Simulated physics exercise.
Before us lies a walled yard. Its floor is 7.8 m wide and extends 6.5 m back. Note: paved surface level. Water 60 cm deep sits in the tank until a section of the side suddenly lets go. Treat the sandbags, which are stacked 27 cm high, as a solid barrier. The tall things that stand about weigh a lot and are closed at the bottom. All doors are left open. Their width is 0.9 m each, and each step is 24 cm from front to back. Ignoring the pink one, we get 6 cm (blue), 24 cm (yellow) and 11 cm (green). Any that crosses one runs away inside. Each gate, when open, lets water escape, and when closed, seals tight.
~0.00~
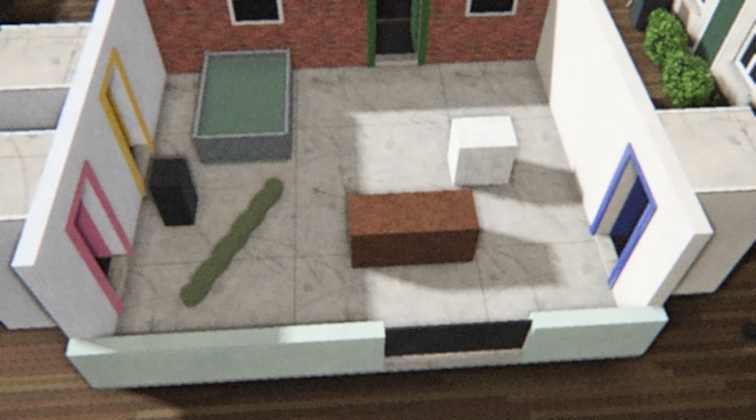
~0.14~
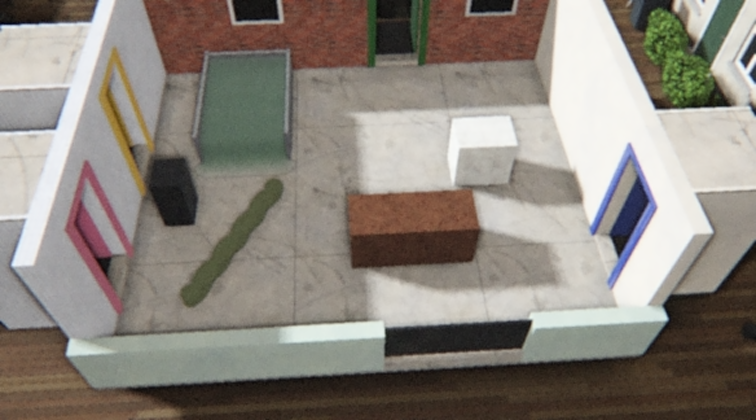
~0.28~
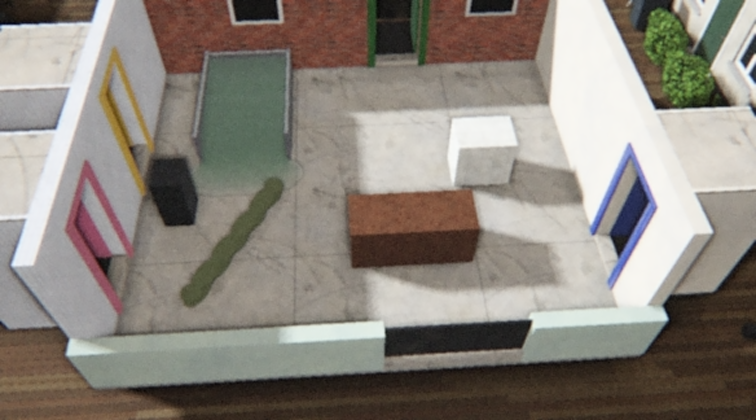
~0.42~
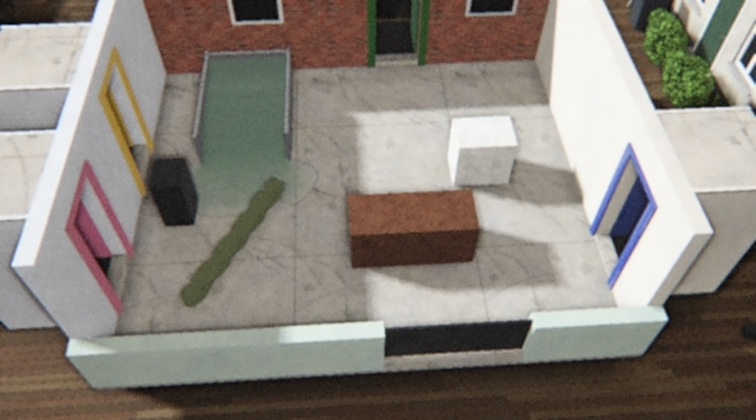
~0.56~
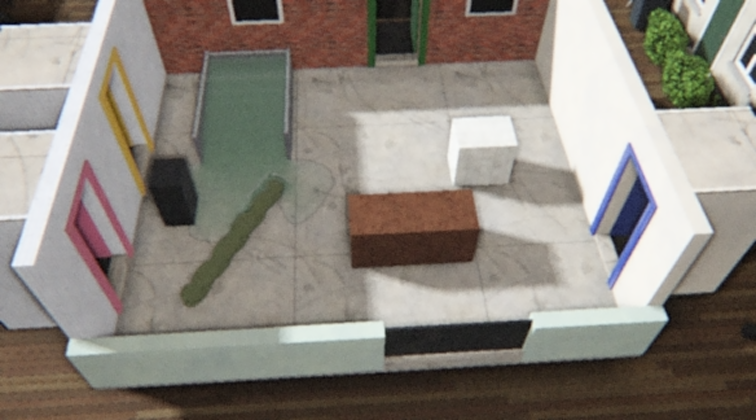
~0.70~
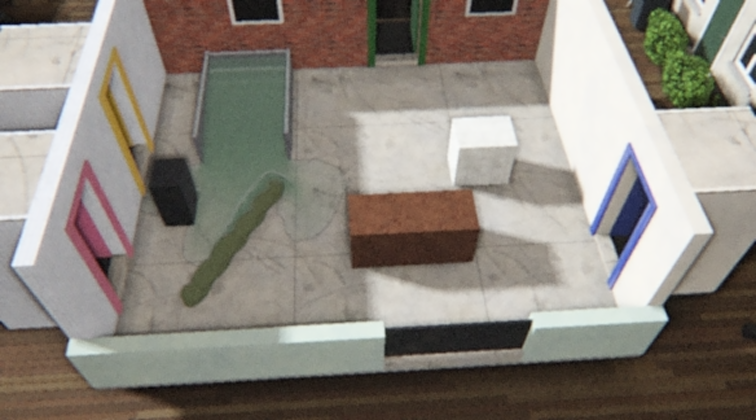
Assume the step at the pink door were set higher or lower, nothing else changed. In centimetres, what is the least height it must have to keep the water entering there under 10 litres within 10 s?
27 cm.
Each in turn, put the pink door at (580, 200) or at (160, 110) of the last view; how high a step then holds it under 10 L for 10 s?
Around 7.0 and 8.0 cm respectively.
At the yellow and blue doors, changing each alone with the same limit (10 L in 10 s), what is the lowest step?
Some 14.0 cm for yellow, some 10.0 cm for blue.
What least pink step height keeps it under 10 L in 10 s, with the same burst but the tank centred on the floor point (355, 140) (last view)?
Near 7.5 cm.
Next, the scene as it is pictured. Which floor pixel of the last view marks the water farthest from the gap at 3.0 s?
Front tip: Approx. (564, 213) px.
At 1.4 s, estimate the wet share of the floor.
Some 20 per cent of it.
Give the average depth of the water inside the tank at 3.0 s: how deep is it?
It averages near 16 cm.
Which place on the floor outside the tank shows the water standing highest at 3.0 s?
At about pixel (109, 364).
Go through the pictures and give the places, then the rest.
The first frame shows still water, 60 cm deep, in the tank at (245, 94); the pink door at (105, 246) is dry.
In the second frame, the gap is at (245, 151), the front 0.3 m out at (203, 174); the back of the tank holds 60 cm.
In the third frame, the front is at (218, 193), 0.8 m from the gap at (245, 153); 1.3 m2 of floor is wet, 60 cm left at the back.
In the fourth frame, the front is at (209, 212), 1.2 m from the gap at (245, 154); 2.1 m2 of floor is wet, 60 cm left at the back.
In the fifth frame, the front is at (206, 237), 1.7 m from the gap at (245, 154); 3.0 m2 of floor is wet, 60 cm left at the back.
In the sixth frame, the gap is at (245, 154), the front 2.3 m out at (207, 264); the back of the tank holds 55 cm; 1.1 m in a straight line remain to the pink door at (105, 246).
After 1.4 s water covers 20 % of the floor, deepest (36 cm) near (265, 188); it has not reached the pink door.
After 3.0 s water covers 45 % of the floor, deepest (38 cm) near (109, 364); 25 cm at the pink door, 64 litres in over its 14 cm step.
After 10.0 s water covers 90 % of the floor, deepest (9 cm) near (165, 86); 6 cm at the pink door, 113 litres in over its 14 cm step.
At the pink door as built, the water arrived by 1.5 s and peaked near 26 cm at 2.6 s.
Run again over the same 10 s with other heights there, 26 litres in over 23.5 cm, 1 litre over 32 cm. The limit of 10 litres is kept from about 27 cm up.
